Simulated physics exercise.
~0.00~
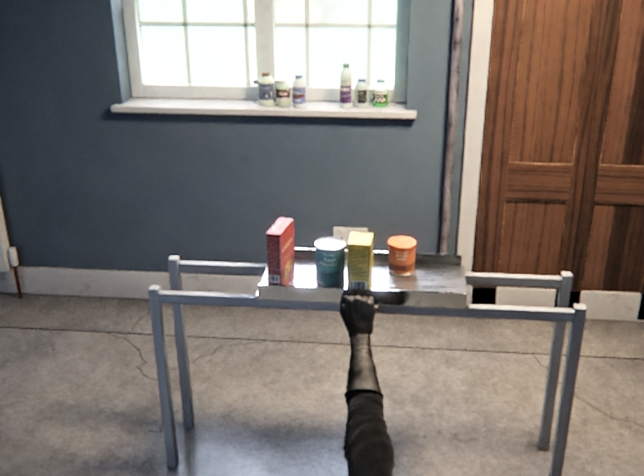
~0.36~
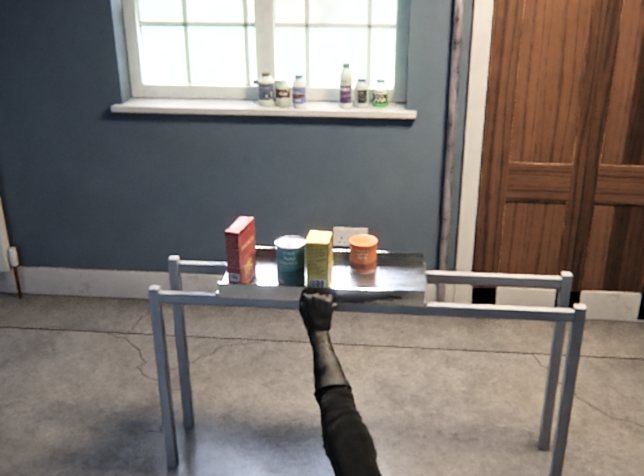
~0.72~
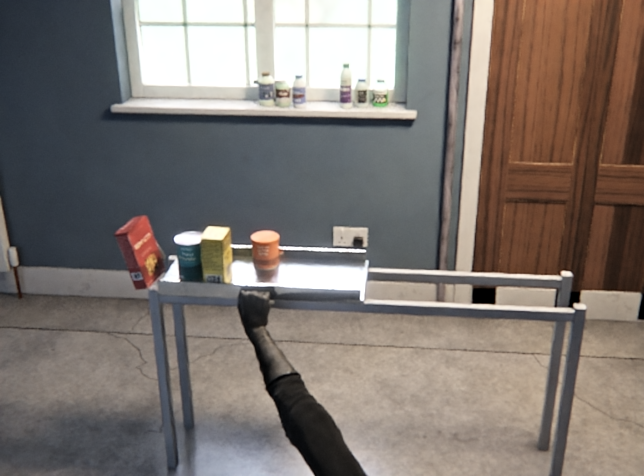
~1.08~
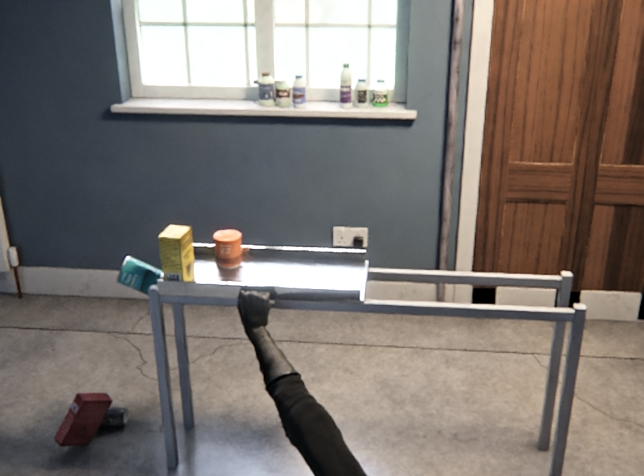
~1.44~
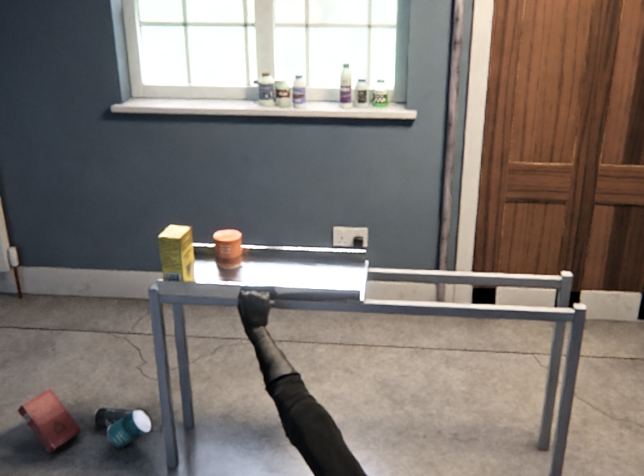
A metal tray holding a red packet, turquoise tin, yellow carton and orange tin slid left with a dark-gloved hand at its edge, then stopped; the packet, a grey can and the turquoise tin toppled to the floor, while the carton and orange tin stayed up.
